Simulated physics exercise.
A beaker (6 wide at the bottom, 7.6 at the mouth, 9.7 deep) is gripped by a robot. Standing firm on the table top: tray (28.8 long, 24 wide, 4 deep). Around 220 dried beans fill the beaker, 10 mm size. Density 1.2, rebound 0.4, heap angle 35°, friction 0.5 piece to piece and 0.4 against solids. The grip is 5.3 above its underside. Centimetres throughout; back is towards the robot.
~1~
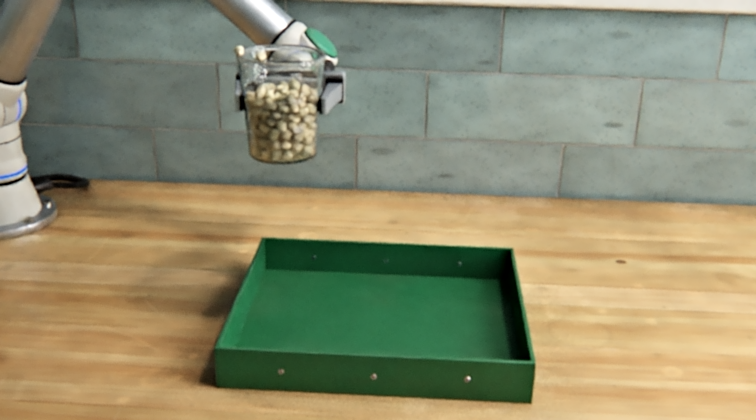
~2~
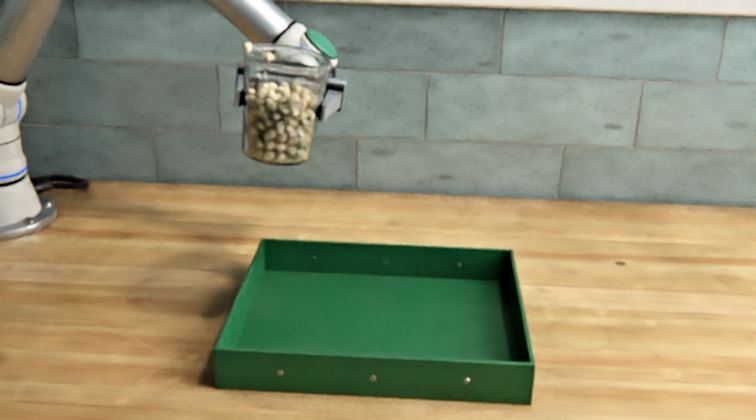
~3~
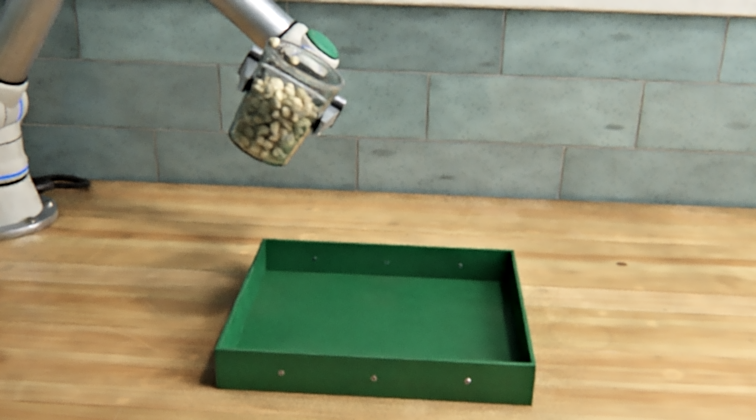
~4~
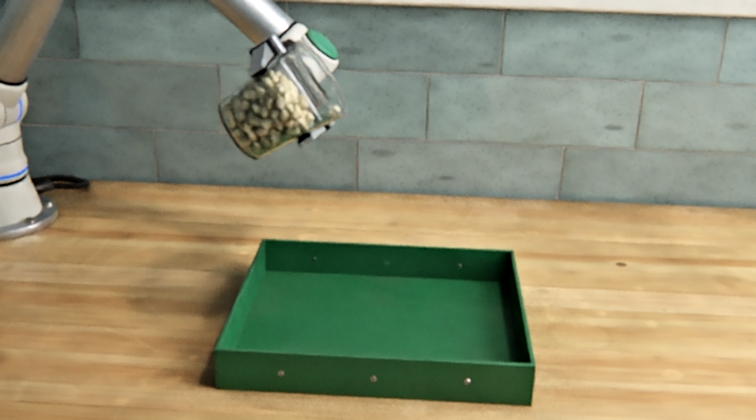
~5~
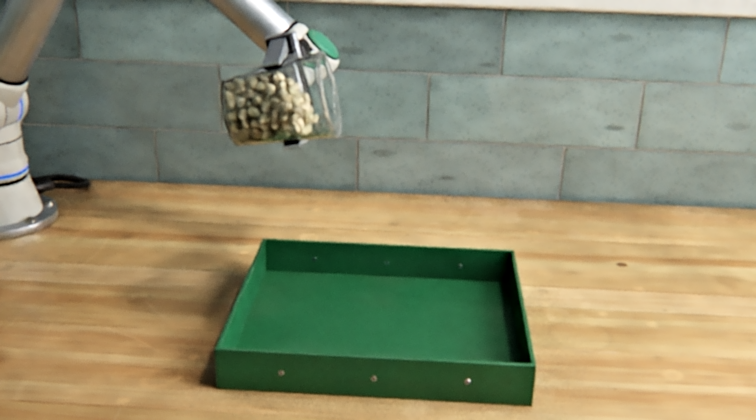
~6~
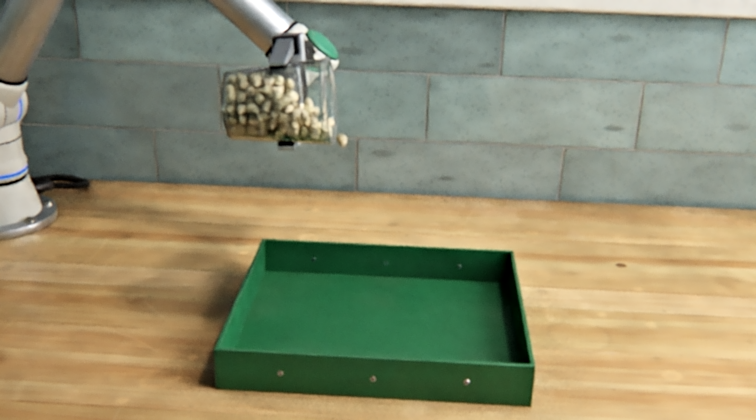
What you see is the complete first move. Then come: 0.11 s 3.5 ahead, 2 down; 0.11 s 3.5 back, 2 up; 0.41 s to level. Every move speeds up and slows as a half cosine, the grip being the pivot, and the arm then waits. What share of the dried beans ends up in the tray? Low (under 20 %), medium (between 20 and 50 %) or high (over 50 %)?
Share in the tray: Medium (between 20 and 50 %).
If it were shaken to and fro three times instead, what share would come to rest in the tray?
Then about 60 per cent.
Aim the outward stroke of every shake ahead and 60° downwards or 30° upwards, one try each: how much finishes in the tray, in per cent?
Some 10 and 75 per cent.
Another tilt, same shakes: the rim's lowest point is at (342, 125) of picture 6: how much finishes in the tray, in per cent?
Some 10 per cent.
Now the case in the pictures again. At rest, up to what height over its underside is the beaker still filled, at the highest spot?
Roughly 7.0 cm.
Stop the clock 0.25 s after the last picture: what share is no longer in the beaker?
About 25 per cent by then.
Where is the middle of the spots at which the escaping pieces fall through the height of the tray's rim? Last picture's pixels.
Around (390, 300).
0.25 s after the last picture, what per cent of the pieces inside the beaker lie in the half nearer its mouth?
About 50 per cent.
Then, 0.25 s after the last picture, tilted 84° forward, highest piece 25 above the table; 166 in the beaker, 2 in the tray, 53 in flight or on a rim.
Then, 0.50 s after the last picture, tilted 18° forward, highest piece 28 above the table; 149 in the beaker, 71 in the tray, 1 in flight or on a rim.
Then, 0.83 s after the last picture, level, highest piece 26 above the table; 149 in the beaker, 72 in the tray.
Then, 1.88 s after the last picture, level, highest piece 26 above the table; 149 in the beaker, 72 in the tray.
Final count, 149 in the beaker, 72 in the tray. That is 33 % in the tray.
